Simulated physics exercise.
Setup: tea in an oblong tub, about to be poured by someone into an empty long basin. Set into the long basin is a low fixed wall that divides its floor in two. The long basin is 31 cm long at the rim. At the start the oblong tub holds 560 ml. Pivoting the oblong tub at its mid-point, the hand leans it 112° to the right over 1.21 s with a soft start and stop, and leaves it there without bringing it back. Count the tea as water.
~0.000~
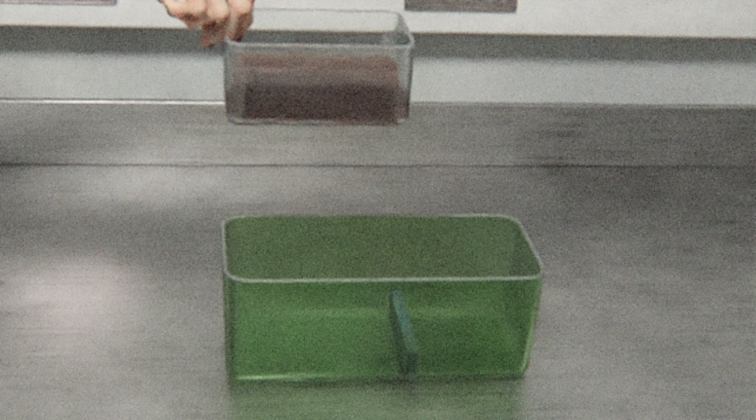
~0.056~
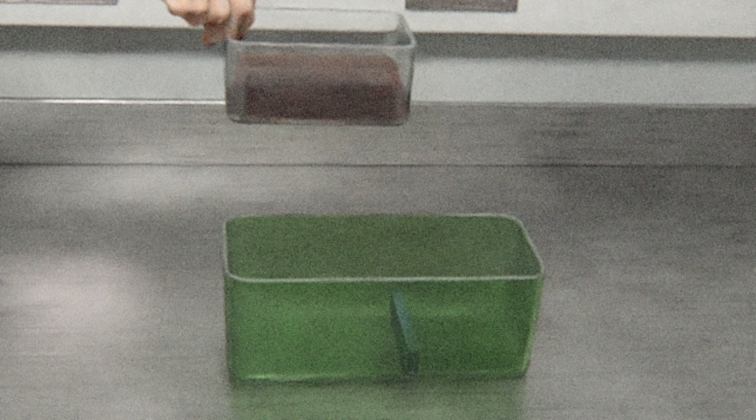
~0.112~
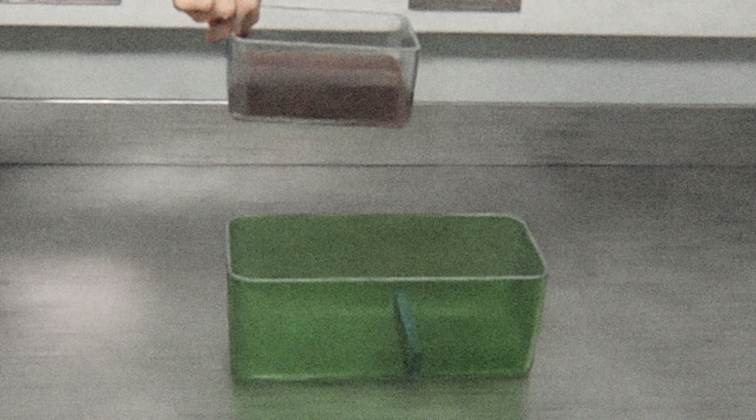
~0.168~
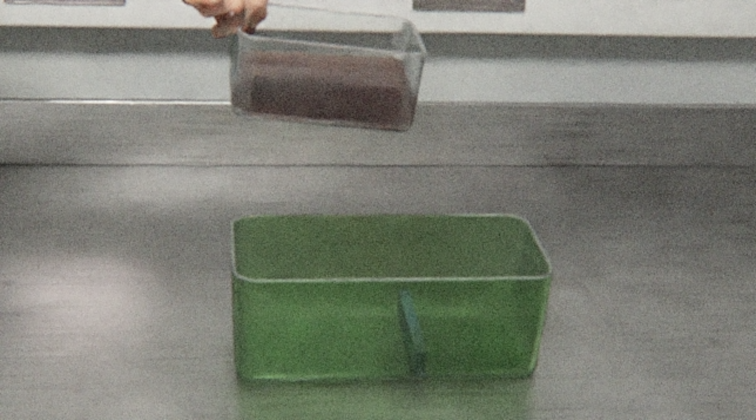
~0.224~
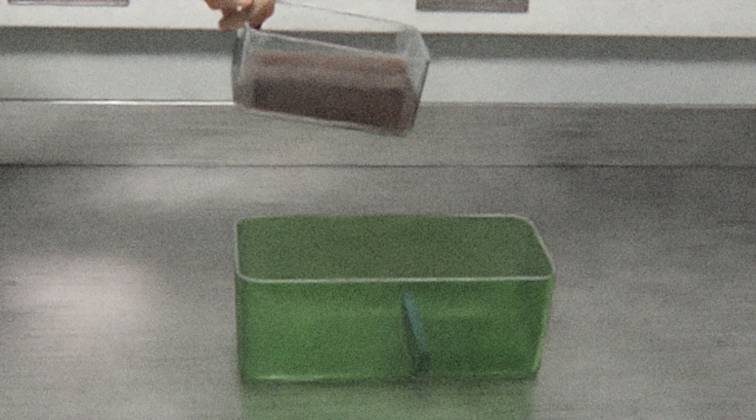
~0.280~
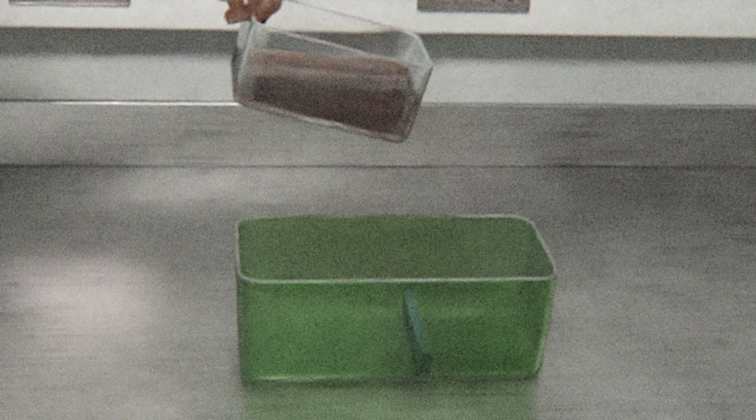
On a grey metal counter, a hand tilting a clear tub of brown liquid gently rightward above a green-tinted long basin.
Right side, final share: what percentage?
59 per cent.
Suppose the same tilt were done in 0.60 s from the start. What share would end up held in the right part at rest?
Then it comes to around 45 per cent.
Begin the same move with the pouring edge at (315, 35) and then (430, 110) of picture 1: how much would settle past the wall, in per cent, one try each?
10 per cent first, 70 per cent second.
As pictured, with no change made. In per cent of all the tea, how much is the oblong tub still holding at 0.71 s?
About 52 per cent.
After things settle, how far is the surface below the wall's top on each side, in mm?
Some 20 mm on the left and 6 mm on the right.
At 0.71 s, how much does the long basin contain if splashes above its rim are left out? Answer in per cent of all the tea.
I reckon close to 8 percent of it.
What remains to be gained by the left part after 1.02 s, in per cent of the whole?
About 22 per cent.
After 0.71 s the tilt is 71° and 53 per cent is still to pour, 0 is left of the wall and 8 right of it.
After 1.02 s the tilt is 106° and 11 per cent is still to pour, 17 is left of the wall and 55 right of it.
After 1.35 s the tilt is 112° and 0 per cent is still to pour, 39 is left of the wall and 59 right of it.
After 1.71 s the tilt is 112° and 0 per cent is still to pour, 39 is left of the wall and 59 right of it.
In the end 39 per cent lies left of the wall, 59 right of it and 2 outside.
